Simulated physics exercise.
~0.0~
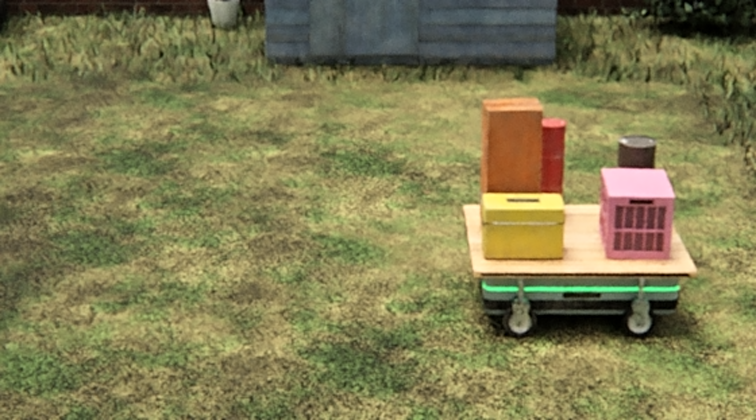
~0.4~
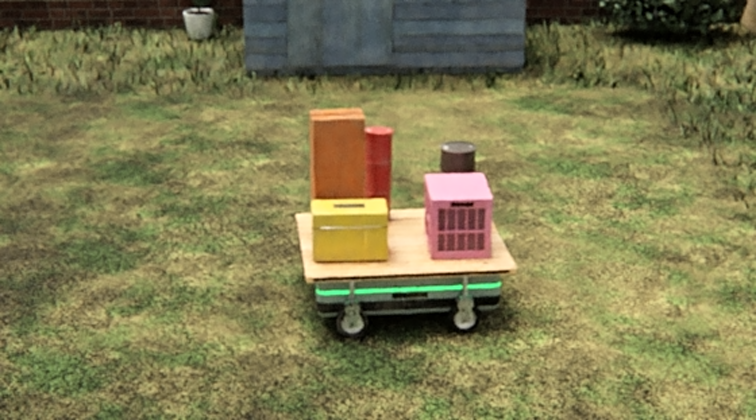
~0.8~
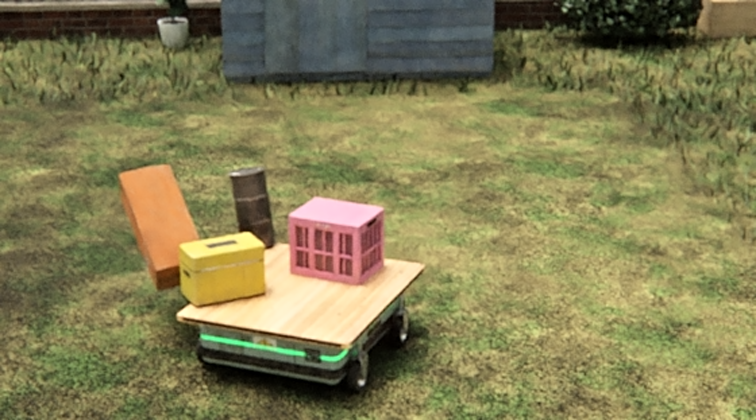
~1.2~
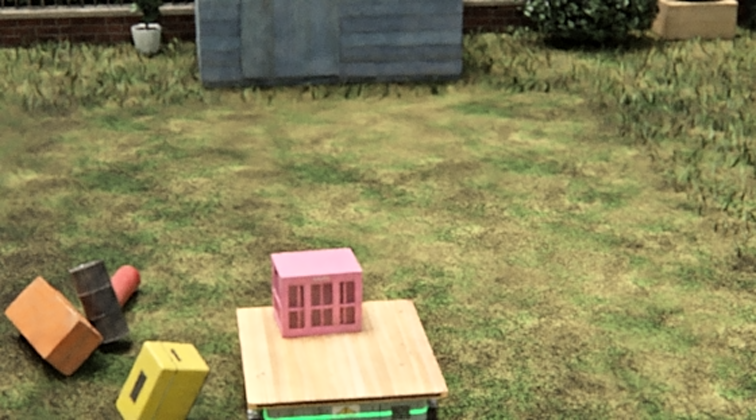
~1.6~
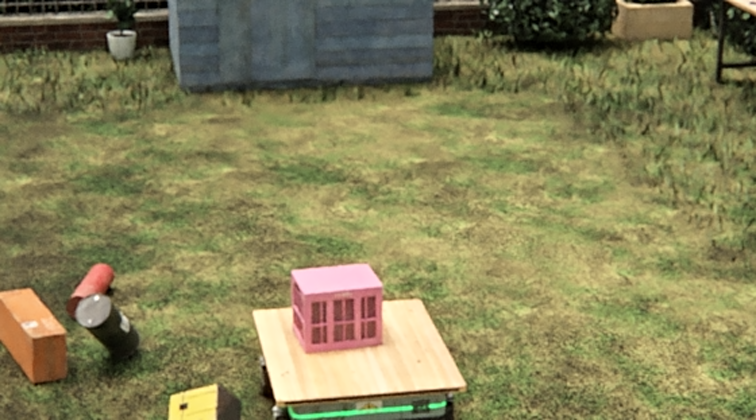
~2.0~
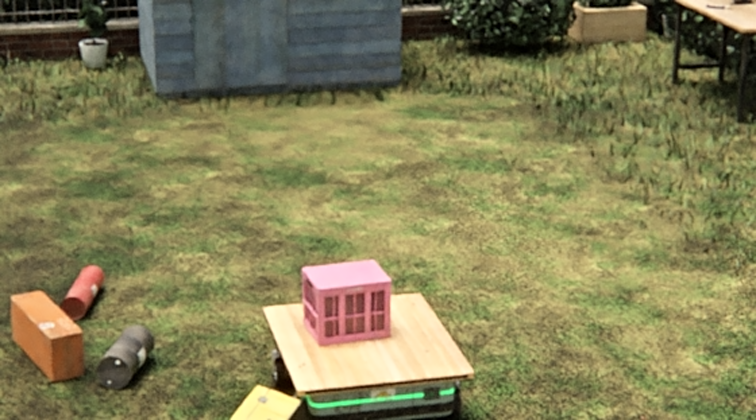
Flatbed cart turning on a lawn, spilling an orange box, two canisters and a yellow toolbox while a pink crate stays aboard.
